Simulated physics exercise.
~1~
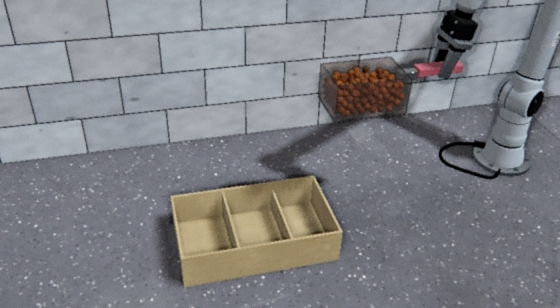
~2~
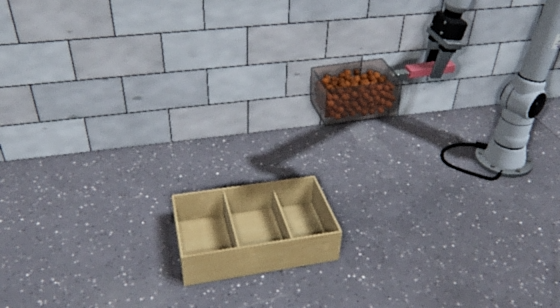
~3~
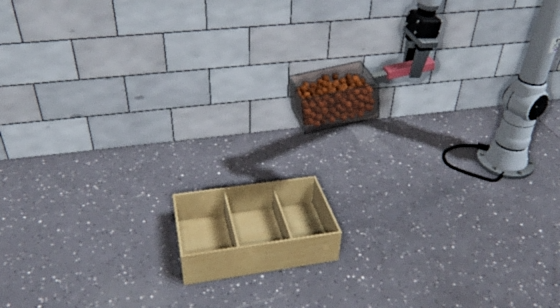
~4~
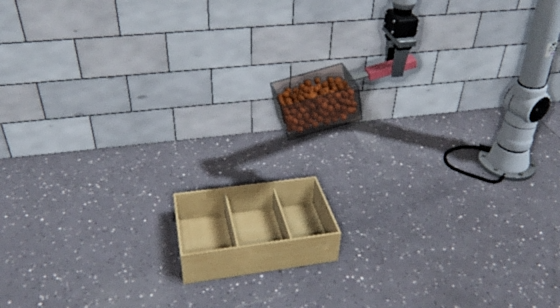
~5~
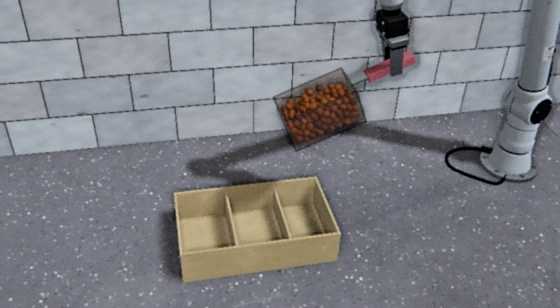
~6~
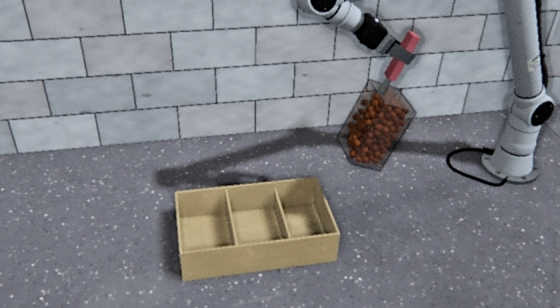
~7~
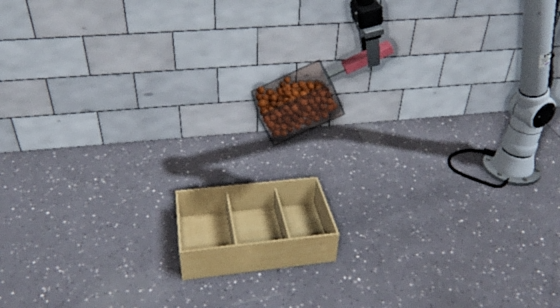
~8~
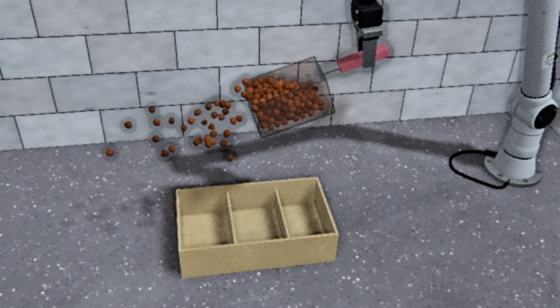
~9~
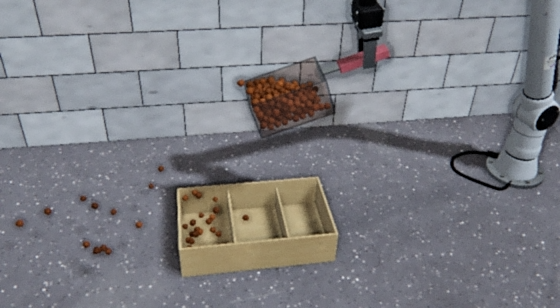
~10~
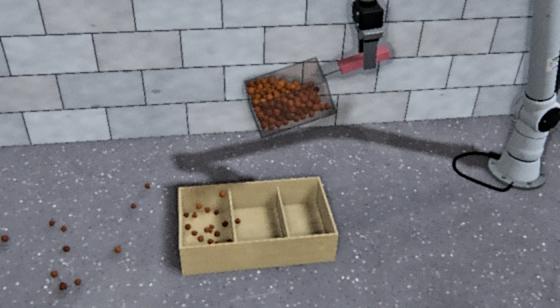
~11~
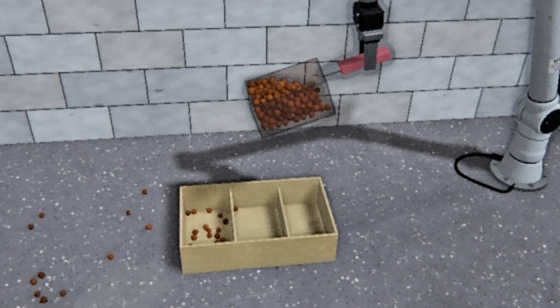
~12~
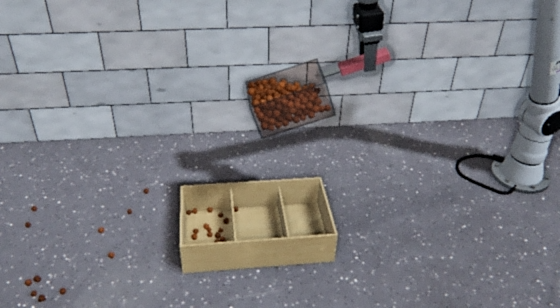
A robot arm tips a clear box, spilling some hazelnuts into a crate and around it.
